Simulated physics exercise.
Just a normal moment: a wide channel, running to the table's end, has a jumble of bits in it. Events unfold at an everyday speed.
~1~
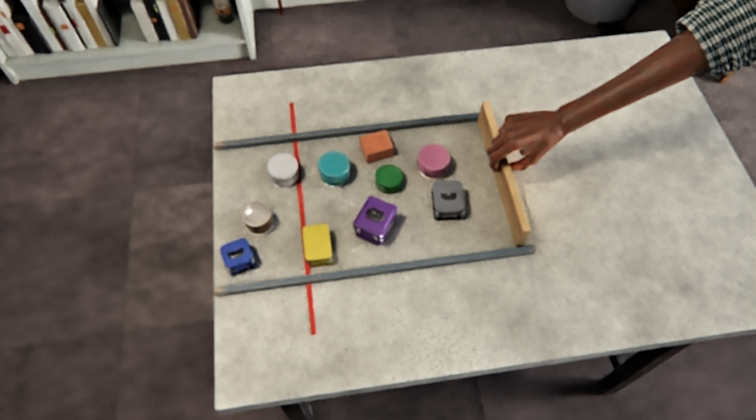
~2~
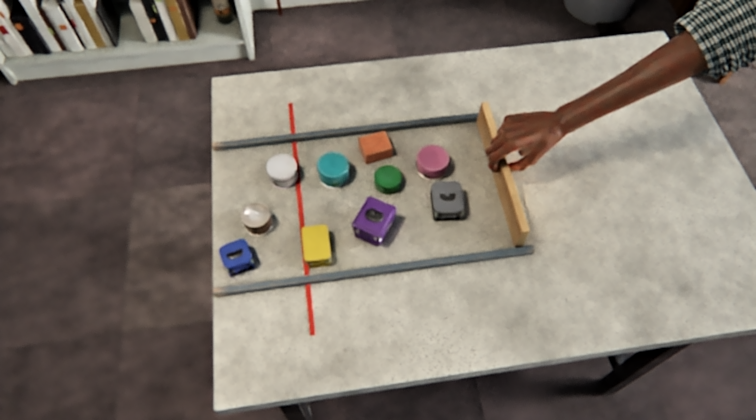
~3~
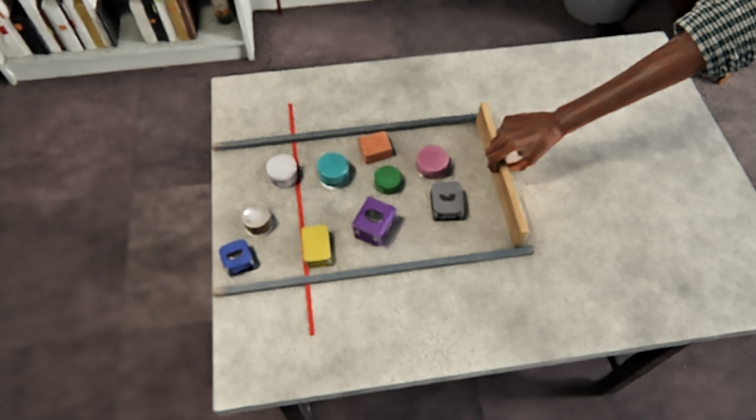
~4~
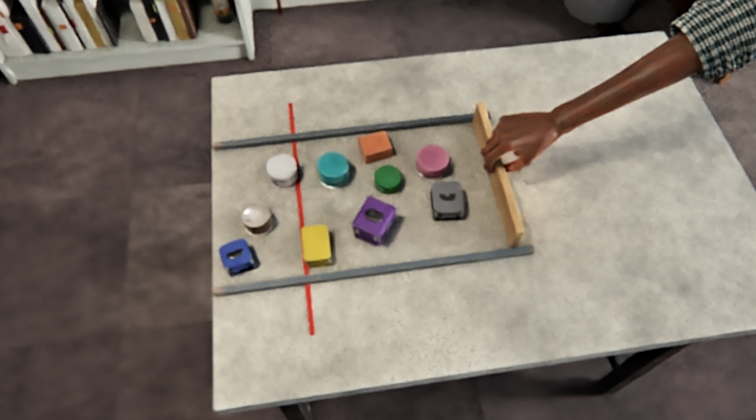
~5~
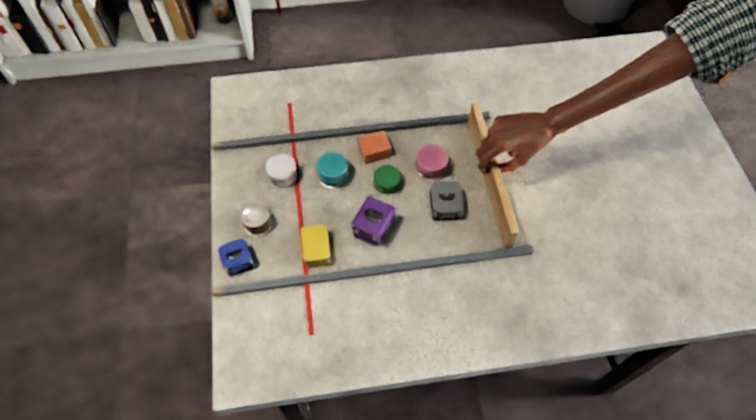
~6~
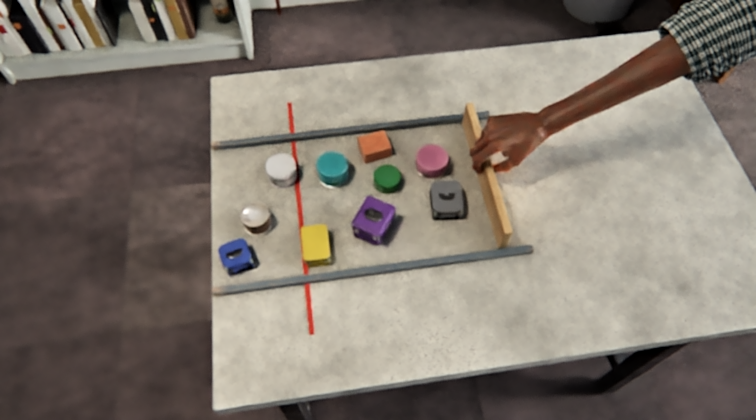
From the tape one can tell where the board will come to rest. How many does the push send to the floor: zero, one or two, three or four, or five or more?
All but one or two remain.
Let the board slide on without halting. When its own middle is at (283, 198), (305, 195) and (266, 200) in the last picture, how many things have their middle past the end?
Counts: 2, 1, 3.
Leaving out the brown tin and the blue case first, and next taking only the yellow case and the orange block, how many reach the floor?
Result, first then second: 0, 0.
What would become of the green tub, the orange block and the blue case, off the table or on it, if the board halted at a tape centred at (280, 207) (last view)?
Going in order, the green tub keeps its spot, then the orange block keeps its spot, then the blue case goes off the edge.
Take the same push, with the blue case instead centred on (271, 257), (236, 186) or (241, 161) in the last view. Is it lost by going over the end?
Spot by spot, it drops away, then stays put, then stays put.
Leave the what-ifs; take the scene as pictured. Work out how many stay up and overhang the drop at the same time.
Overhanging: 1.
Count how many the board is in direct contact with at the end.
The number is 3.
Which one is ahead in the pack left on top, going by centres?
That one is the white tin.
Soon after, none off yet; blue case at rest near (236, 257); brown tin at rest near (256, 219); white tin at rest near (282, 171).
After that, none off yet; blue case at rest near (236, 257); brown tin at rest near (256, 219); white tin moving near (279, 171).
In the end, the number that fall off is one or two; gone, blue case.
